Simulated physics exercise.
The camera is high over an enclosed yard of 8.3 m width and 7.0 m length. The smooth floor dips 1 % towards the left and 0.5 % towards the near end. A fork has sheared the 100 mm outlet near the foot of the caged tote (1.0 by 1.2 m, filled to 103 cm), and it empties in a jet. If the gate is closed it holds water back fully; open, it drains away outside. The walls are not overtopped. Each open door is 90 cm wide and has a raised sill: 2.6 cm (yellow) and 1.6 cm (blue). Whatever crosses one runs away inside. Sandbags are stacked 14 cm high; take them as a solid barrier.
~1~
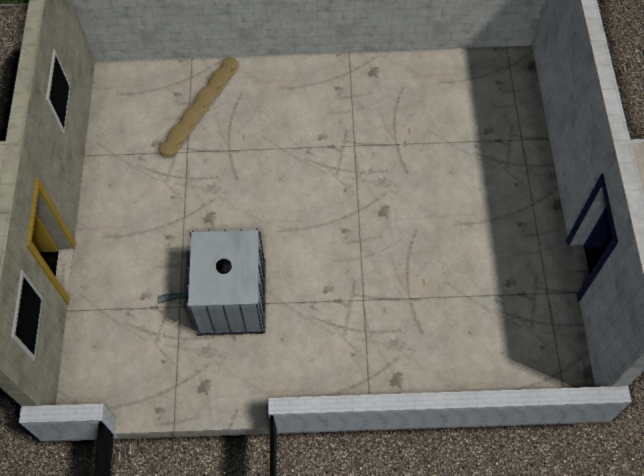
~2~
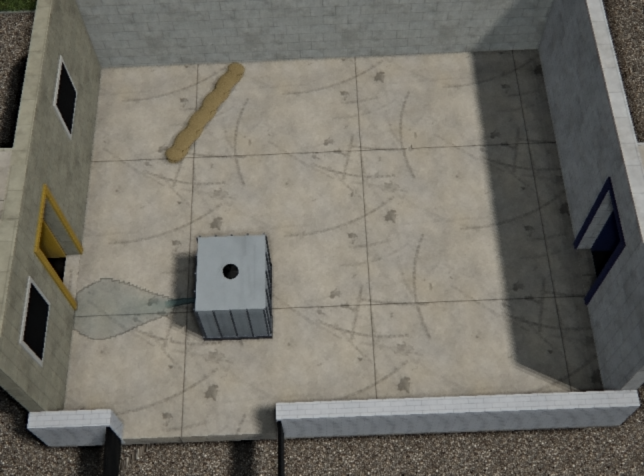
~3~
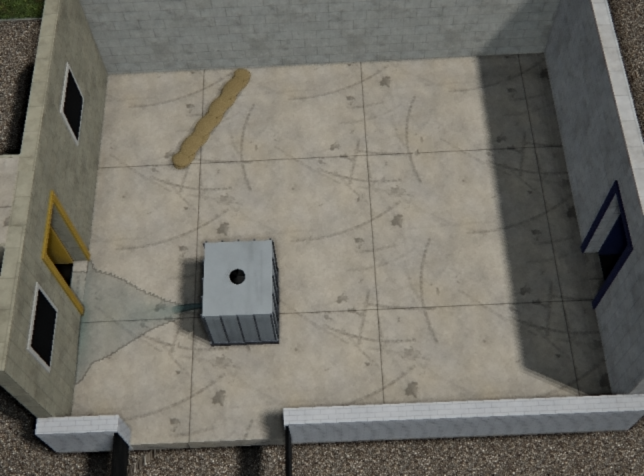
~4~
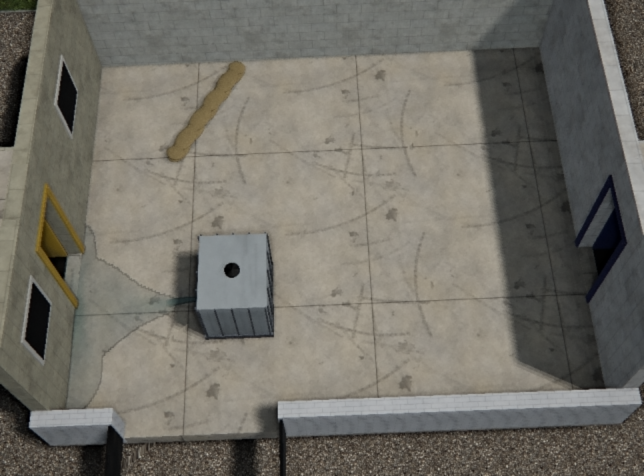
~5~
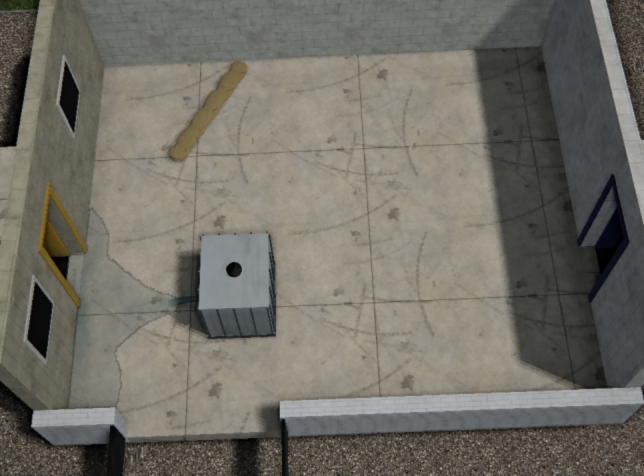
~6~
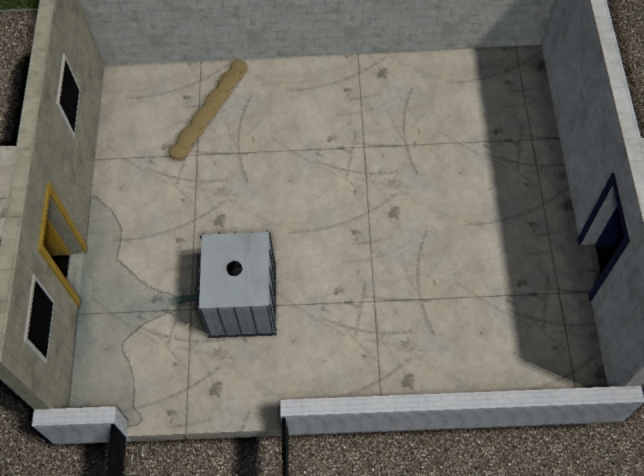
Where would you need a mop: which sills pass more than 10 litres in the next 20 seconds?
One by one: At the yellow door it goes over the limit; at the blue door it keeps below the limit.
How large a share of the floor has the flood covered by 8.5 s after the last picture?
Near 20 per cent is wet.
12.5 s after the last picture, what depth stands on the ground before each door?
In cm: Yellow 5.5, blue 0.0.
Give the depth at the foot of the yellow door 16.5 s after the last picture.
Roughly 5.5 cm deep.
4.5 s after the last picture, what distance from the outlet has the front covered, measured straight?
Some 4.0 m out.
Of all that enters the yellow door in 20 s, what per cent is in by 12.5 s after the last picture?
About 80 per cent.
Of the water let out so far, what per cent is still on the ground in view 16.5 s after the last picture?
Roughly 54 in a hundred.
Then, 1.5 s after the last picture water covers 10 % of the floor and is deepest (8 cm) near (79, 314); yellow door 5.5 cm at the sill, 34 L in, blue door not reached.
Then, 4.5 s after the last picture water covers 15 % of the floor and is deepest (8 cm) near (79, 314); yellow door 5.4 cm at the sill, 58 L in, blue door not reached.
Then, 8.5 s after the last picture water covers 20 % of the floor and is deepest (7 cm) near (79, 314); yellow door 5.4 cm at the sill, 88 L in, blue door not reached.
Then, 12.5 s after the last picture water covers 25 % of the floor and is deepest (7 cm) near (78, 325); yellow door 5.4 cm at the sill, 116 L in, blue door not reached.
Then, 16.5 s after the last picture water covers 25 % of the floor and is deepest (6 cm) near (78, 325); yellow door 5.3 cm at the sill, 141 L in, blue door not reached.
